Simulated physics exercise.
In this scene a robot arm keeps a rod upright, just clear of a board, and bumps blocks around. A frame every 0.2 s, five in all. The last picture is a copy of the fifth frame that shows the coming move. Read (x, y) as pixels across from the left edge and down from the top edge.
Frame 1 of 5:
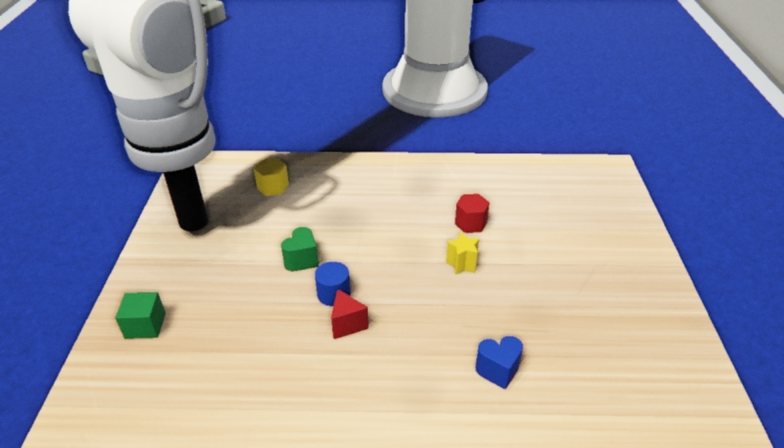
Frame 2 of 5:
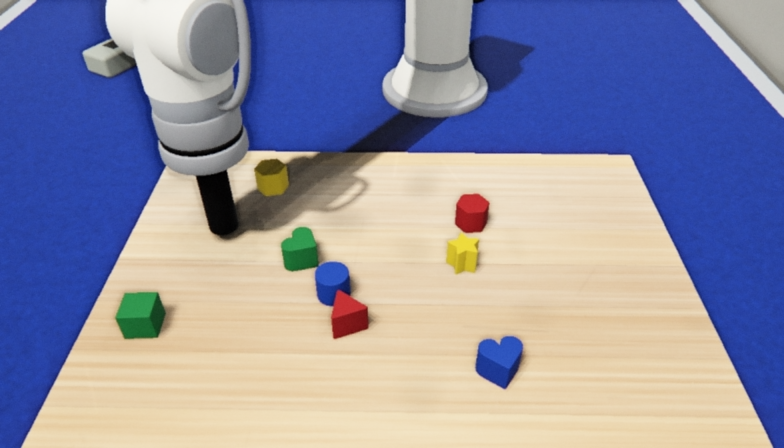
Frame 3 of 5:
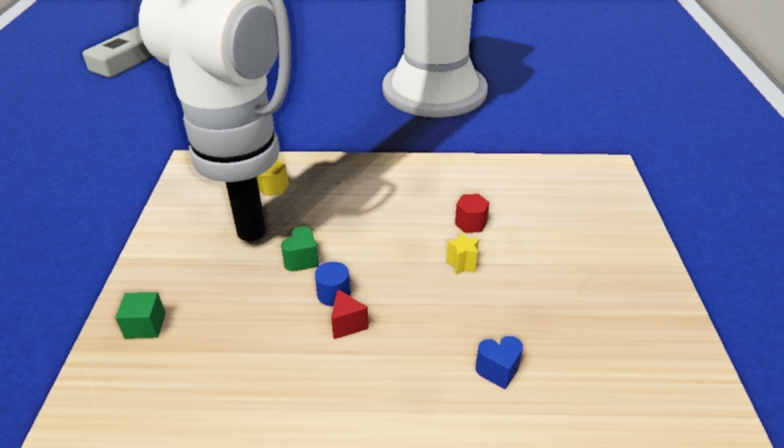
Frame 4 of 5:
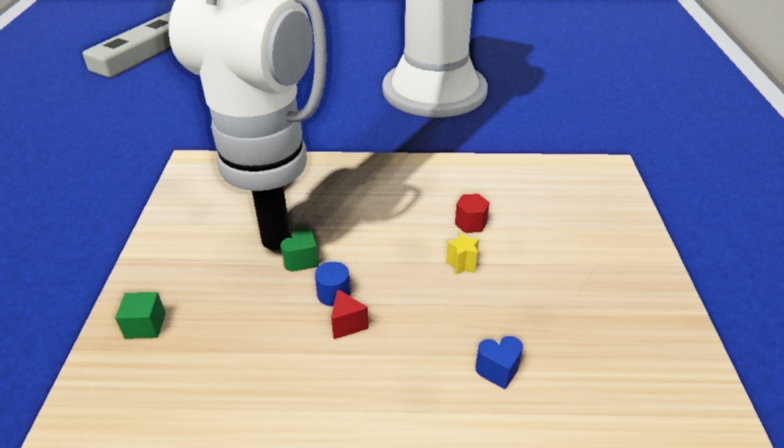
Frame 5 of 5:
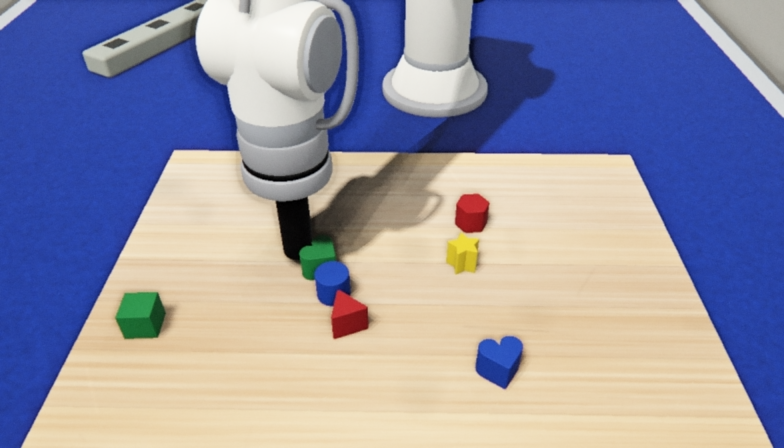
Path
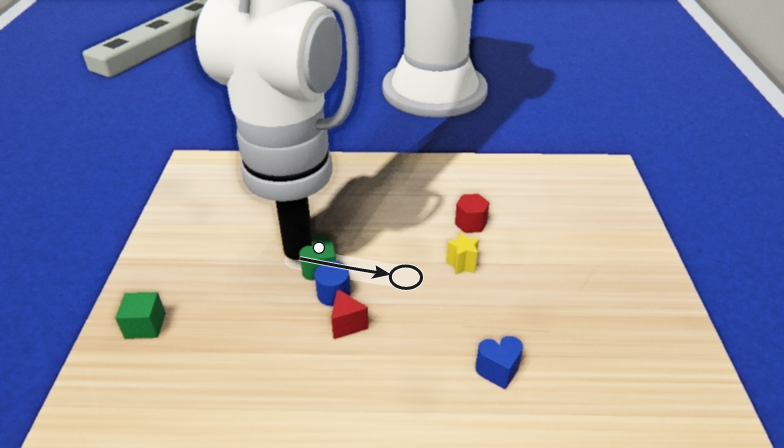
A robot arm moves right over a wooden board and nudges the green heart block toward the blue round block.
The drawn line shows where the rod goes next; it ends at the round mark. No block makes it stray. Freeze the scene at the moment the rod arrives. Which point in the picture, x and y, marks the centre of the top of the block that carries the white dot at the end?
Somewhere near (403, 276).
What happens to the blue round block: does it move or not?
It shifts position.
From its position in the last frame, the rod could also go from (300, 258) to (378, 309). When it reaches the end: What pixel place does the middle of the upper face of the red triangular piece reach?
The centre of its top face lies at (342, 331).
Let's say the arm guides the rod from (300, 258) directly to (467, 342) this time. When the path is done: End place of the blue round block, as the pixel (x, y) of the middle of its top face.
It is going to be at (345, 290).
Path on the board, from (300, 258) directly to (406, 277); the dot is on the green heart block.
On the path given first. One third of the way, rod (334, 257); green heart block (354, 256); blue round block (338, 280).
Two thirds of the way, rod (371, 263); green heart block (386, 267), turned 25° clockwise; blue round block (338, 280); red triangular piece (346, 307).
At the end, rod (406, 269); green heart block (403, 276), turned 65° clockwise; blue round block (338, 280); red triangular piece (346, 307); yellow star block in place.
